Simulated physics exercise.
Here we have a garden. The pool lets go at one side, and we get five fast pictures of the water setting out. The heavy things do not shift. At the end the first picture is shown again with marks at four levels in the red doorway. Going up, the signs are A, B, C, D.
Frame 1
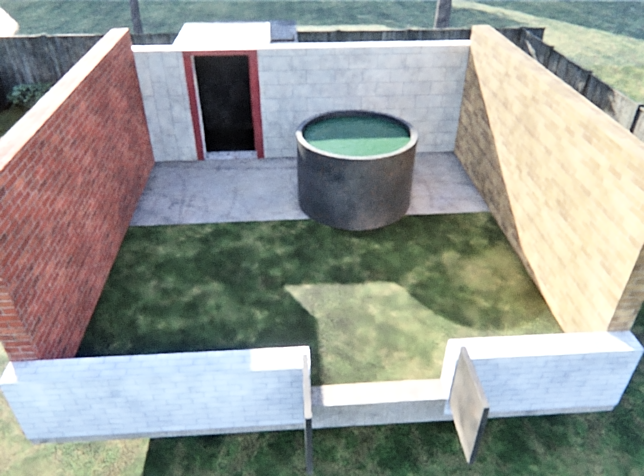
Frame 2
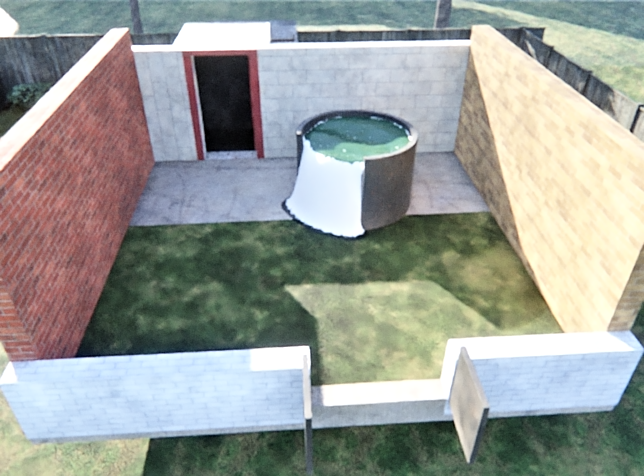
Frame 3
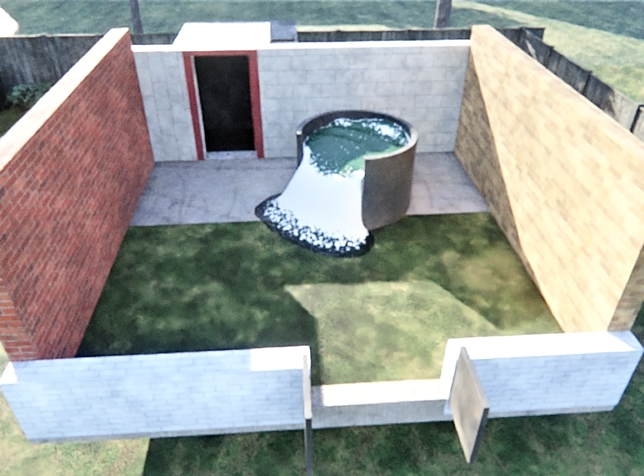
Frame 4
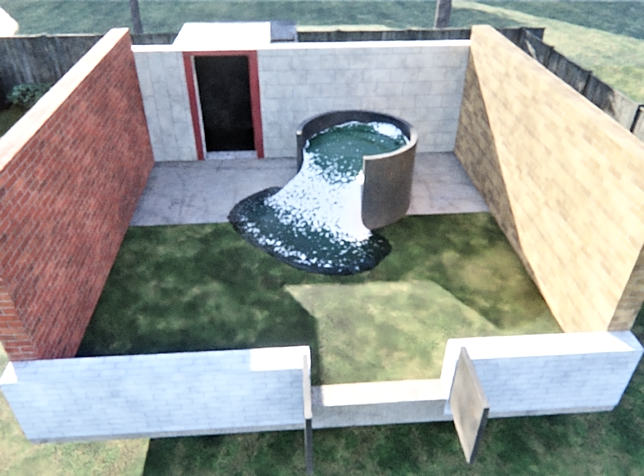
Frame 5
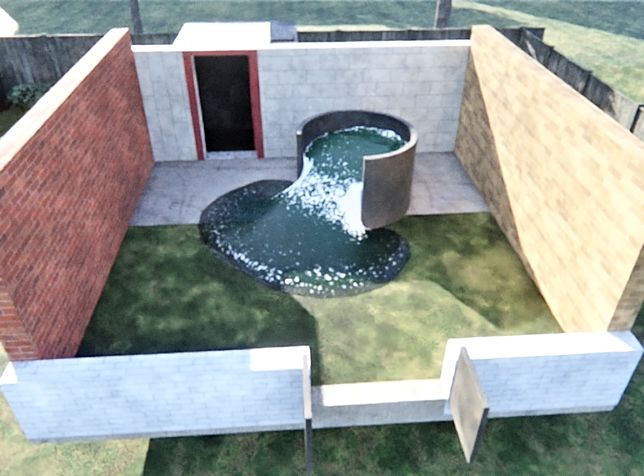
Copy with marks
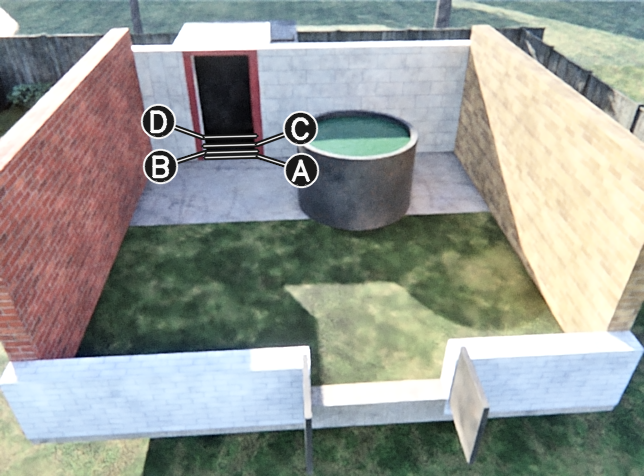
In a walled garden, a round pool's front-left side opens and water pours across the ground.
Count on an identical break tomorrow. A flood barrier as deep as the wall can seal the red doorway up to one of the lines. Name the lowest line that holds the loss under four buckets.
The answer is line B.
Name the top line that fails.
A it is.
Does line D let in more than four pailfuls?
No, that is safe.
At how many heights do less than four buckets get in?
Three of the four.
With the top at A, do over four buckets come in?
Yes.
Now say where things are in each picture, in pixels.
Water in the pool at rest, its middle at (356, 137); foot of the red doorway at (231, 159); open gate at (379, 339).
Water covers 2 % of the ground and shows as far out as (291, 199).
Water covers 5 % of the ground and shows as far out as (263, 206).
Water covers 10 % of the ground and shows as far out as (238, 209).
Water covers 18 % of the ground and shows as far out as (209, 210).
On the marked copy, A at (231, 156); B at (231, 152); C at (230, 145); D at (229, 136); from the bottom up A, B, C, D.
Choosing A, about 9 bucketfuls get in.
Choosing B, a splash gets over, under a bucket.
Choosing C, nothing gets over.
Choosing D, nothing gets over.
